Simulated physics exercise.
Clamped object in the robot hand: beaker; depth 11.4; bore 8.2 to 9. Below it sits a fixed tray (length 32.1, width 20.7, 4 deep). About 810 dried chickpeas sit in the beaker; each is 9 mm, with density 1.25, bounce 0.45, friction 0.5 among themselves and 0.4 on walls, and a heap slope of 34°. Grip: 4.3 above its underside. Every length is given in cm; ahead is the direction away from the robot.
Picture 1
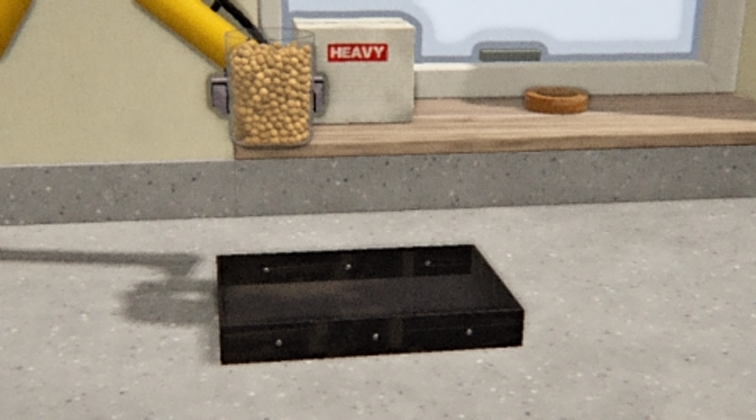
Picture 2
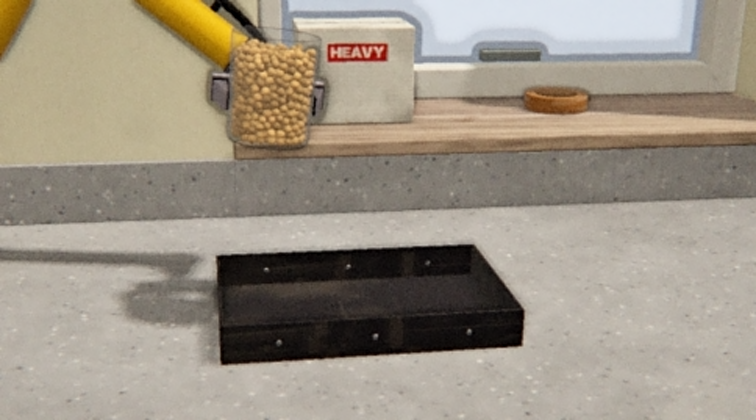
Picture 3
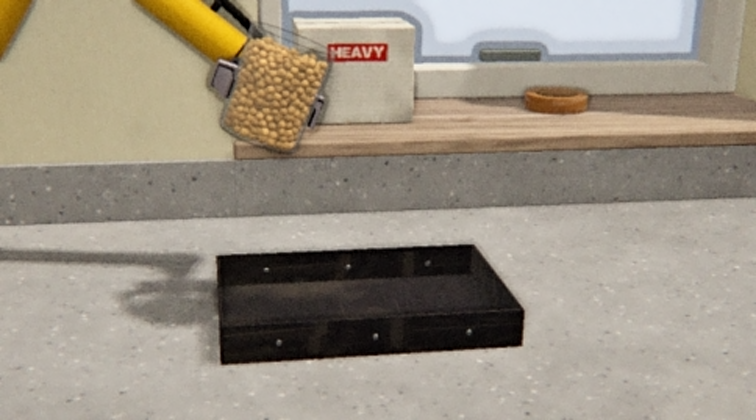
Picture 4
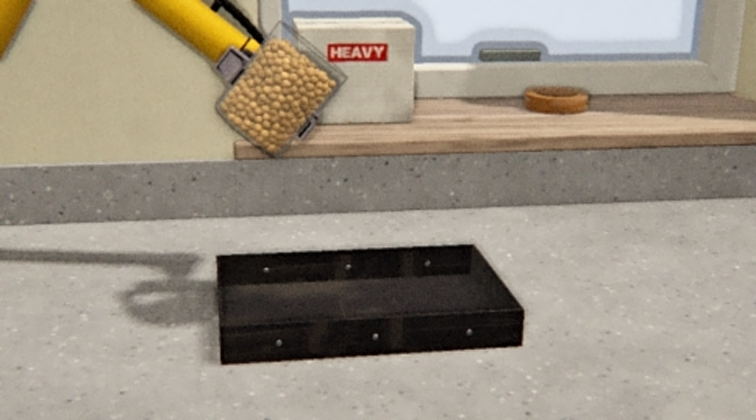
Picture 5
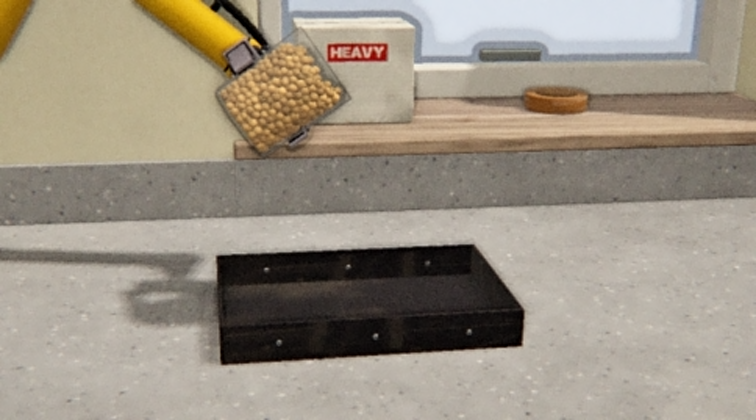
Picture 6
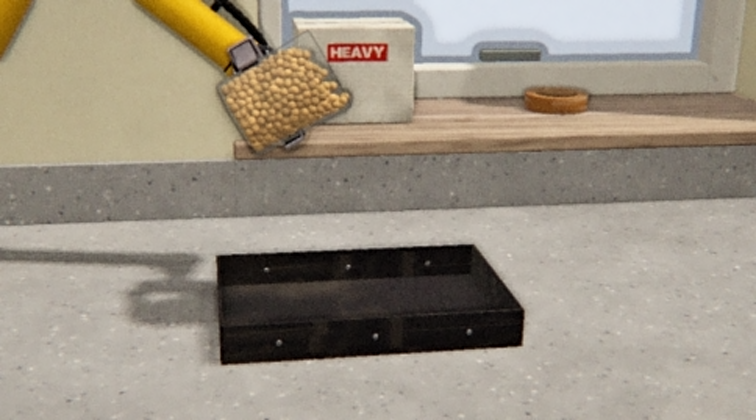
On a speckled grey counter by a window, a yellow robot arm holds a clear beaker full of dried chickpeas upright above and behind an empty black tray. The arm tilts the beaker steadily to the right, and the chickpeas shift toward its rim as it leans steeply.
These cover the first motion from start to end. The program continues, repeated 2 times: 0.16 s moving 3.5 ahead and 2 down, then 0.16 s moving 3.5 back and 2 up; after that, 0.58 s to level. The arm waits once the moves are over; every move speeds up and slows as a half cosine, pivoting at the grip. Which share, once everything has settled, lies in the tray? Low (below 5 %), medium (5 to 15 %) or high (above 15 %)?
Medium.
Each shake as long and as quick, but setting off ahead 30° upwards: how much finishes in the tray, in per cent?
Result: Approx. 15 %.
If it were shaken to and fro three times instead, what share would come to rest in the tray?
That would give close to 10 percent.
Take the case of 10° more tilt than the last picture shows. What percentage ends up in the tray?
Some 20 per cent.
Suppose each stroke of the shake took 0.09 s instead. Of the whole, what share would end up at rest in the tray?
In that case around 20 per cent.
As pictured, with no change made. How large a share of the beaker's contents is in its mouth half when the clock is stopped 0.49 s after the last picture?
My estimate is near 45 per cent.
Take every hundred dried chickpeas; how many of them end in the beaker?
I'd estimate close to 90 percent finishes there.
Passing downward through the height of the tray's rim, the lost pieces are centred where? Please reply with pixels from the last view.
Their middle sits near (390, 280).
Then, 0.49 s after the last picture, tilted 61° forward, highest piece 27 above the table; 779 in the beaker, 32 in the tray, 3 in flight or on a rim.
Then, 0.98 s after the last picture, tilted 23° forward, highest piece 31 above the table; 750 in the beaker, 64 in the tray.
Then, 1.42 s after the last picture, level, highest piece 33 above the table; 750 in the beaker, 64 in the tray.
Then, 2.47 s after the last picture, level, highest piece 33 above the table; 750 in the beaker, 64 in the tray.
Final count, 750 in the beaker, 64 in the tray. That is 8 % in the tray.
